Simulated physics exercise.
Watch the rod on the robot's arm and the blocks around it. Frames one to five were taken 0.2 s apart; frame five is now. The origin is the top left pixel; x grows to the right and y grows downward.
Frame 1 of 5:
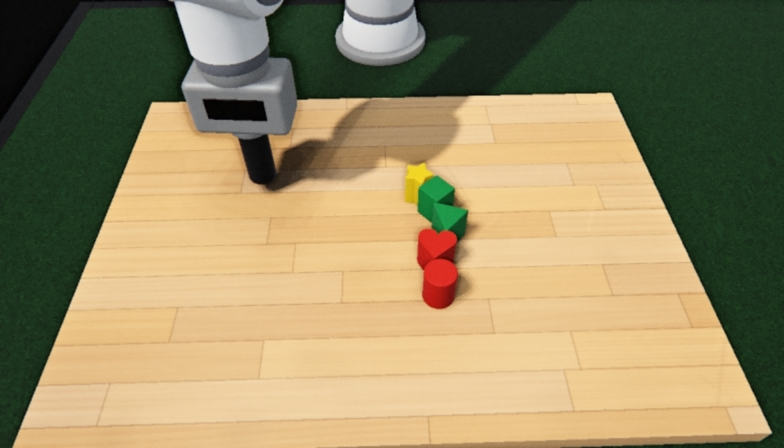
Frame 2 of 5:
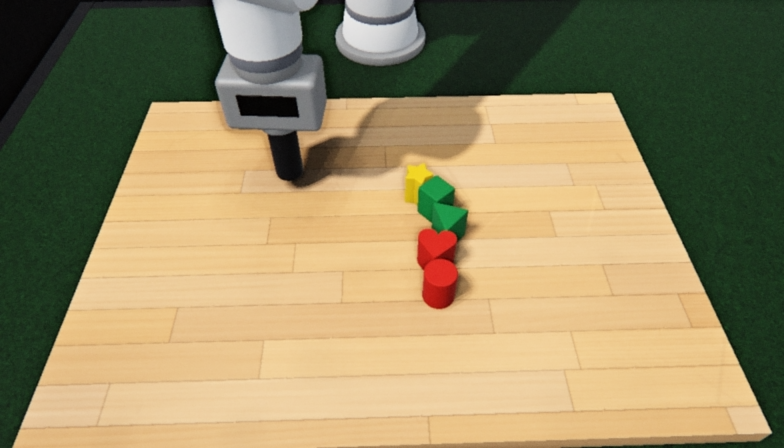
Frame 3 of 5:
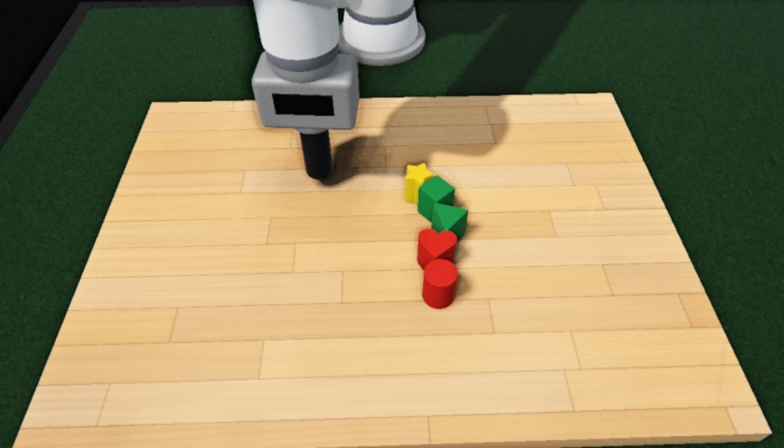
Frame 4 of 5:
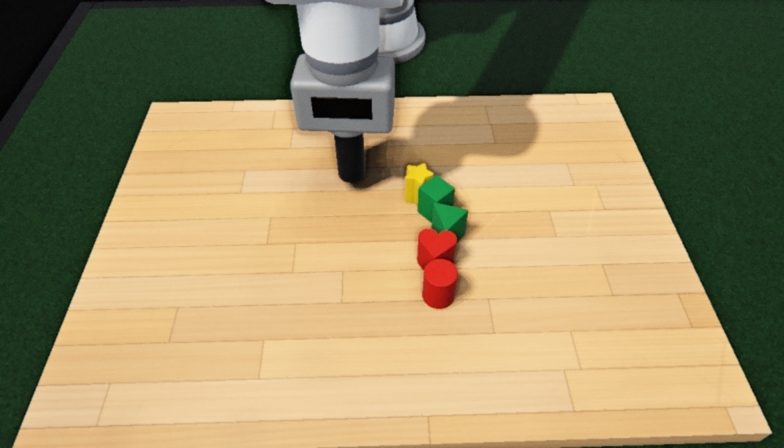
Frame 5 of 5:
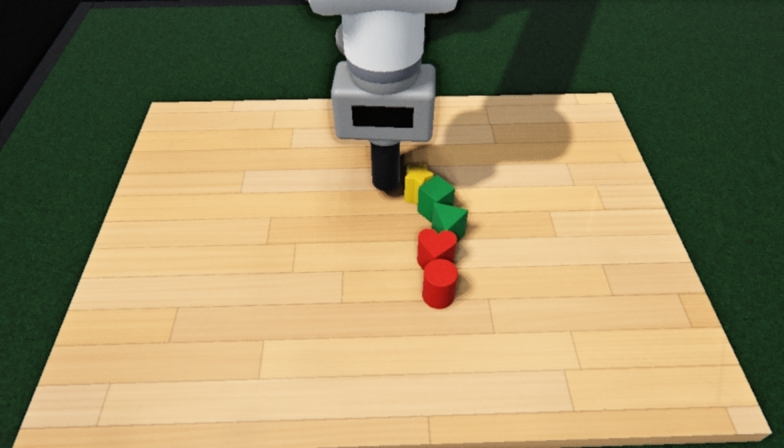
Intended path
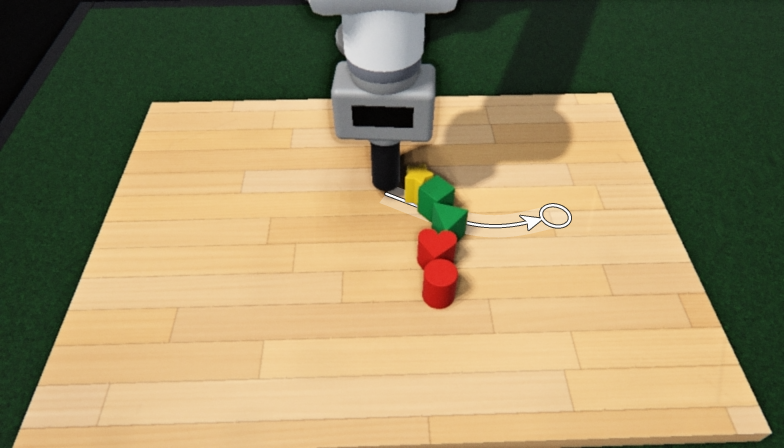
A robot arm with a black rod moves steadily right across a wooden board until the rod is beside a yellow star block, while the line of yellow, green and red blocks stays still.
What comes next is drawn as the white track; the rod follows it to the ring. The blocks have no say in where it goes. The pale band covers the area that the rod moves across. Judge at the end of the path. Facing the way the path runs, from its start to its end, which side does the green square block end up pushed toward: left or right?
Shifts right.
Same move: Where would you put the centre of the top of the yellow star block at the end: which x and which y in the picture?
At pixel (452, 173).
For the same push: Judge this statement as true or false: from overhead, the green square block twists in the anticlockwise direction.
False - the claim does not hold.
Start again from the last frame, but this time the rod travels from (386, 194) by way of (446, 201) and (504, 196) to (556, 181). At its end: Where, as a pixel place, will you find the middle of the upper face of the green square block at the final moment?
I predict (474, 197).
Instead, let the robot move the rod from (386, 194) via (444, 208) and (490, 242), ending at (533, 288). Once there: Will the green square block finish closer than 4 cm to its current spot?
Short answer: No.
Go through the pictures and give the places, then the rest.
In the first frame, tip of the rod at (263, 176), middles of tops, yellow star block at (419, 172), green square block at (437, 187), green triangular block at (450, 214).
In the second frame, rod at (290, 173), nothing pushed.
In the third frame, rod at (320, 172), nothing pushed.
In the fourth frame, rod at (352, 175), nothing pushed.
In the fifth frame, rod at (386, 183), yellow star block at (419, 172), green square block at (437, 187), green triangular block at (450, 214).
The line goes from (386, 194) over (439, 214) and (498, 226) to (555, 216).
What follows on the original path. One third of the way, rod at (441, 203); yellow star block at (451, 173), turned 70° anticlockwise; green square block at (471, 196), turned 50° clockwise.
Two thirds of the way, rod at (501, 215); yellow star block at (452, 173), turned 80° anticlockwise; green square block at (533, 211), turned 70° clockwise.
At the end, rod at (559, 205); yellow star block at (452, 173), turned 80° anticlockwise; green square block at (559, 216), turned 115° clockwise; green triangular block unmoved.
